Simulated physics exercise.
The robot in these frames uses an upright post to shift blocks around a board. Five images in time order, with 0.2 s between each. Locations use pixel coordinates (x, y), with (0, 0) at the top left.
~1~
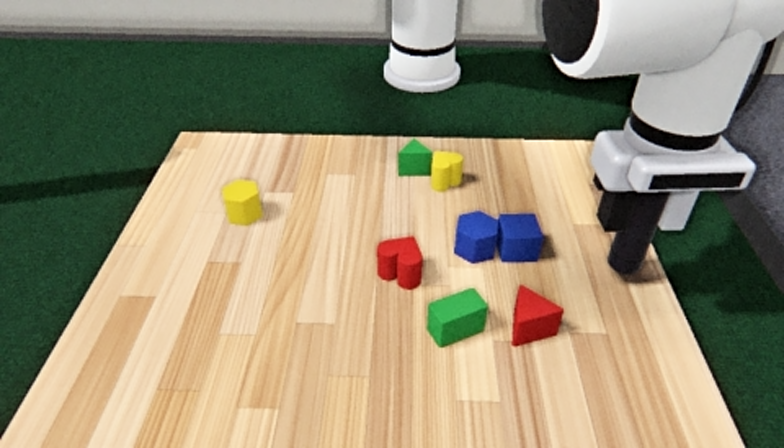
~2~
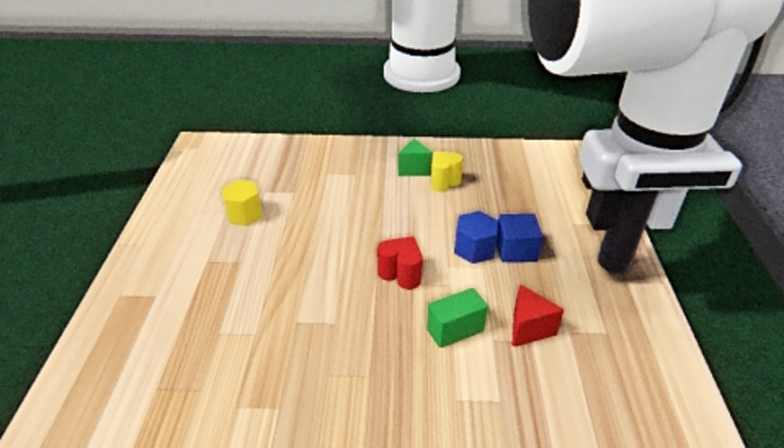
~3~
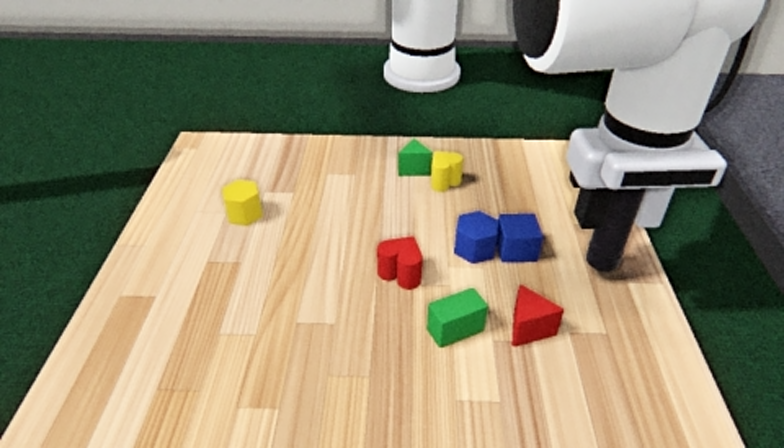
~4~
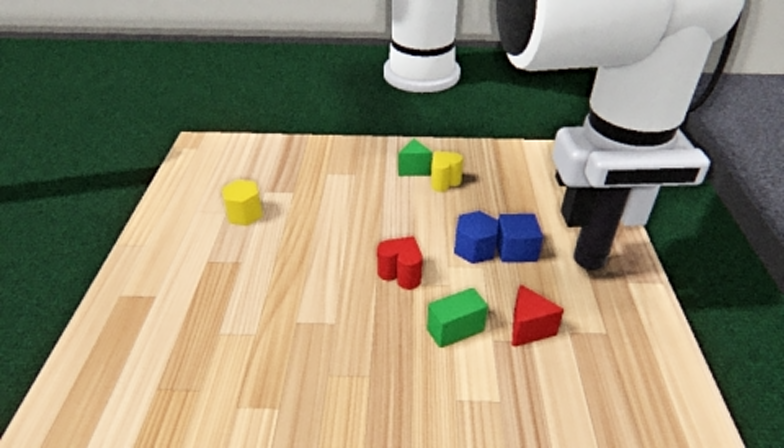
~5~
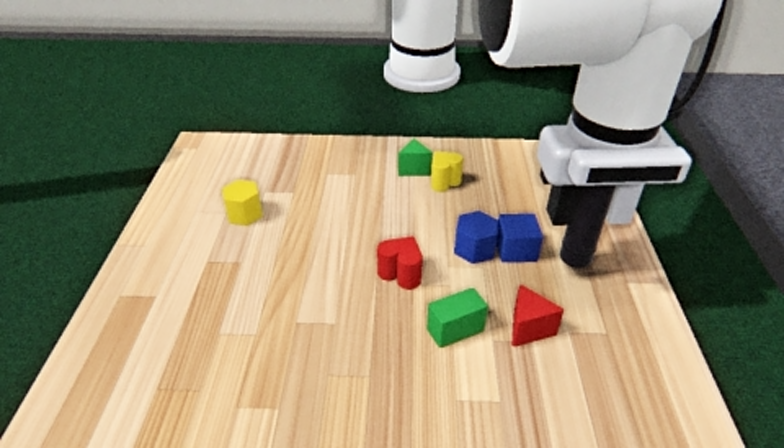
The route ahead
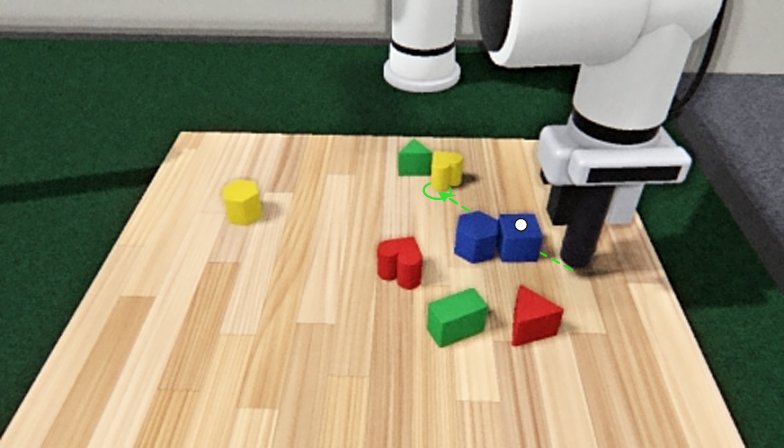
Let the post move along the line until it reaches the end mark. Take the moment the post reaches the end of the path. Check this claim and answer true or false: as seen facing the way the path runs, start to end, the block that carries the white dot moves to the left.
It is true.
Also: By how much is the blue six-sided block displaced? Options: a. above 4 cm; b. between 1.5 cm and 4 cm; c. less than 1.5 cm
a: Above 4 cm.
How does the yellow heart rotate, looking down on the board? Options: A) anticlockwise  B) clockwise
B (clockwise)
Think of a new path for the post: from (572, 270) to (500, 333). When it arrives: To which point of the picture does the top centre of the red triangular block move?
For the centre of its top, I'd go with (526, 331).
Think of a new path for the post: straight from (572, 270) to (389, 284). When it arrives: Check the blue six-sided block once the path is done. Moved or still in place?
By the last moment, the blue six-sided block will still be in its place.
The drawn path runs from (572, 270) by way of (498, 228) to (437, 191); the dot is on the blue square piece.
On the path given first. One third of the way, post (523, 230); blue six-sided block (453, 221), turned 20° anticlockwise; blue square piece (489, 213).
Two thirds of the way, post (477, 204); blue six-sided block (432, 222), turned 50° anticlockwise; blue square piece (457, 205), turned 35° anticlockwise.
At the end, post (438, 180); green triangular block (414, 146), turned 15° anticlockwise; yellow heart (443, 153), turned 40° clockwise; blue six-sided block (432, 223), turned 50° anticlockwise; blue square piece (457, 205), turned 40° anticlockwise.
